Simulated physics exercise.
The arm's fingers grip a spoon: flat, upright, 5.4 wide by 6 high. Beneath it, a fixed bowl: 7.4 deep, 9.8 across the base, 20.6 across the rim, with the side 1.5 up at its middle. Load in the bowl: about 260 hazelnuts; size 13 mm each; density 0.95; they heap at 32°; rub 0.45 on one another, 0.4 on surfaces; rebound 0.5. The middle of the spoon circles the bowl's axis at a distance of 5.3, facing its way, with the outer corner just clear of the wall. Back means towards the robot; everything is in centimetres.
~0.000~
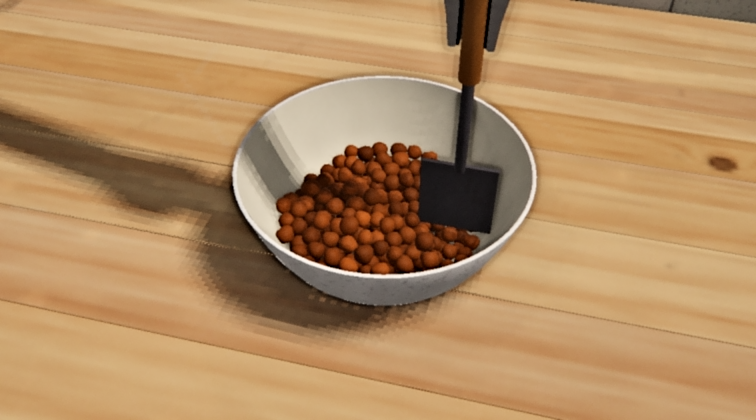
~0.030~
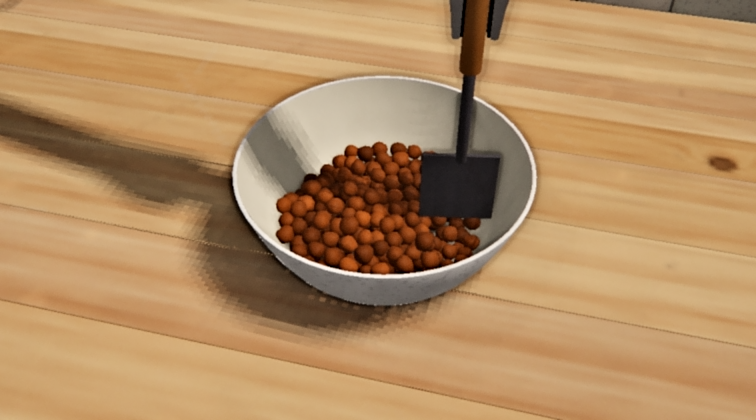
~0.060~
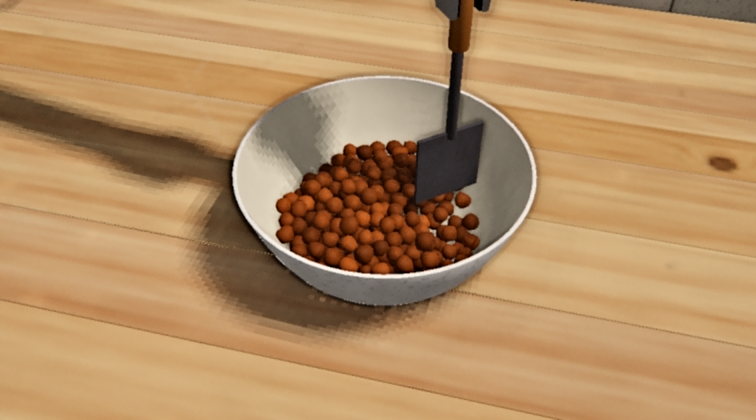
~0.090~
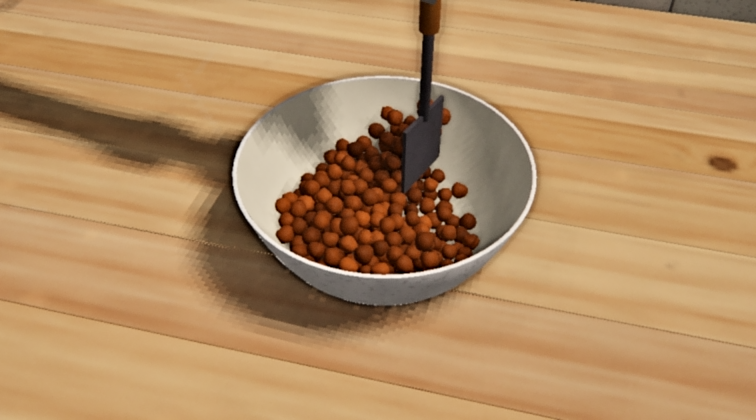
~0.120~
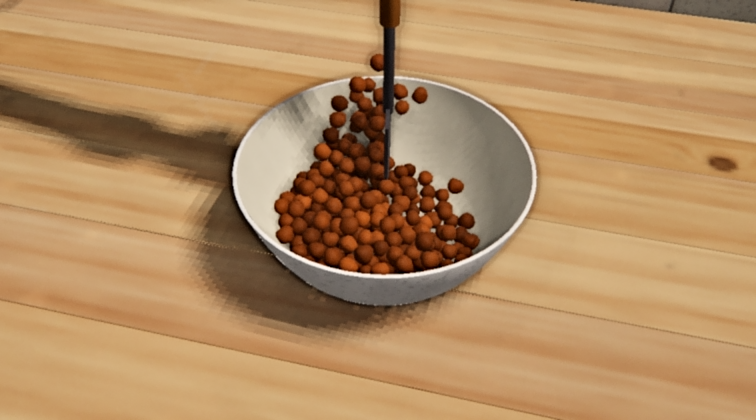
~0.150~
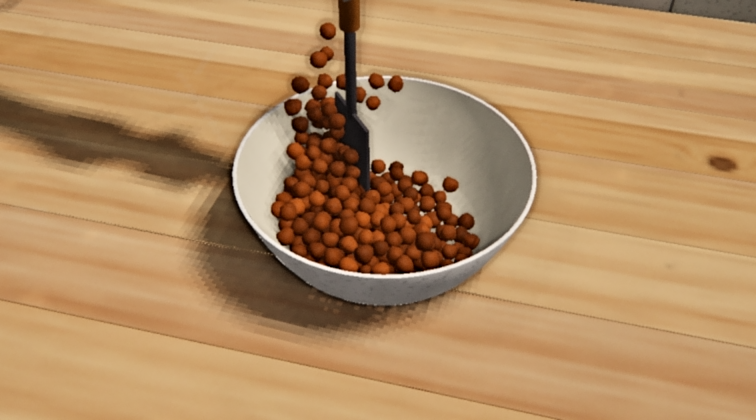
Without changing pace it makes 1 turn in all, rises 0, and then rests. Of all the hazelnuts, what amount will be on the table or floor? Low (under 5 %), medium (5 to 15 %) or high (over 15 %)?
High - over 15 %.
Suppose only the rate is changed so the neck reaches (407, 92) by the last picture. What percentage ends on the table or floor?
It comes to around 10 percent.
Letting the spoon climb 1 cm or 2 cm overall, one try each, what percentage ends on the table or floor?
Estimates: 20 % then 15 %.
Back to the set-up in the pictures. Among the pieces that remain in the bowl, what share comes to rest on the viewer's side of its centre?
I'd put it at roughly 35 per cent.
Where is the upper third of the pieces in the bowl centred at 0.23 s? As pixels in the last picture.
Upper-third centre: Approx. (305, 227) px.
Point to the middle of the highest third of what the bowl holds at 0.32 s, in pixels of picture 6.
Centre, approx.: (432, 244).
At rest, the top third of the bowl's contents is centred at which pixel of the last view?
I'd put it at about (428, 169).
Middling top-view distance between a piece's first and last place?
Roughly 9 cm, measured level.
After 0.23 s, 215° round, highest piece 11 above the table; 247 in the bowl, 12 in flight or on the tool.
After 0.32 s, 298° round, highest piece 13 above the table; 225 in the bowl, 3 on the table or floor, 31 in flight or on the tool.
After 0.56 s, 0° round, highest piece 7 above the table; 191 in the bowl, 63 on the table or floor, 5 in flight or on the tool.
After 1.26 s, 0° round, highest piece 6 above the table; 191 in the bowl, 68 on the table or floor.
In the end, 191 in the bowl, 68 on the table or floor. That is 26 % on the table or floor.
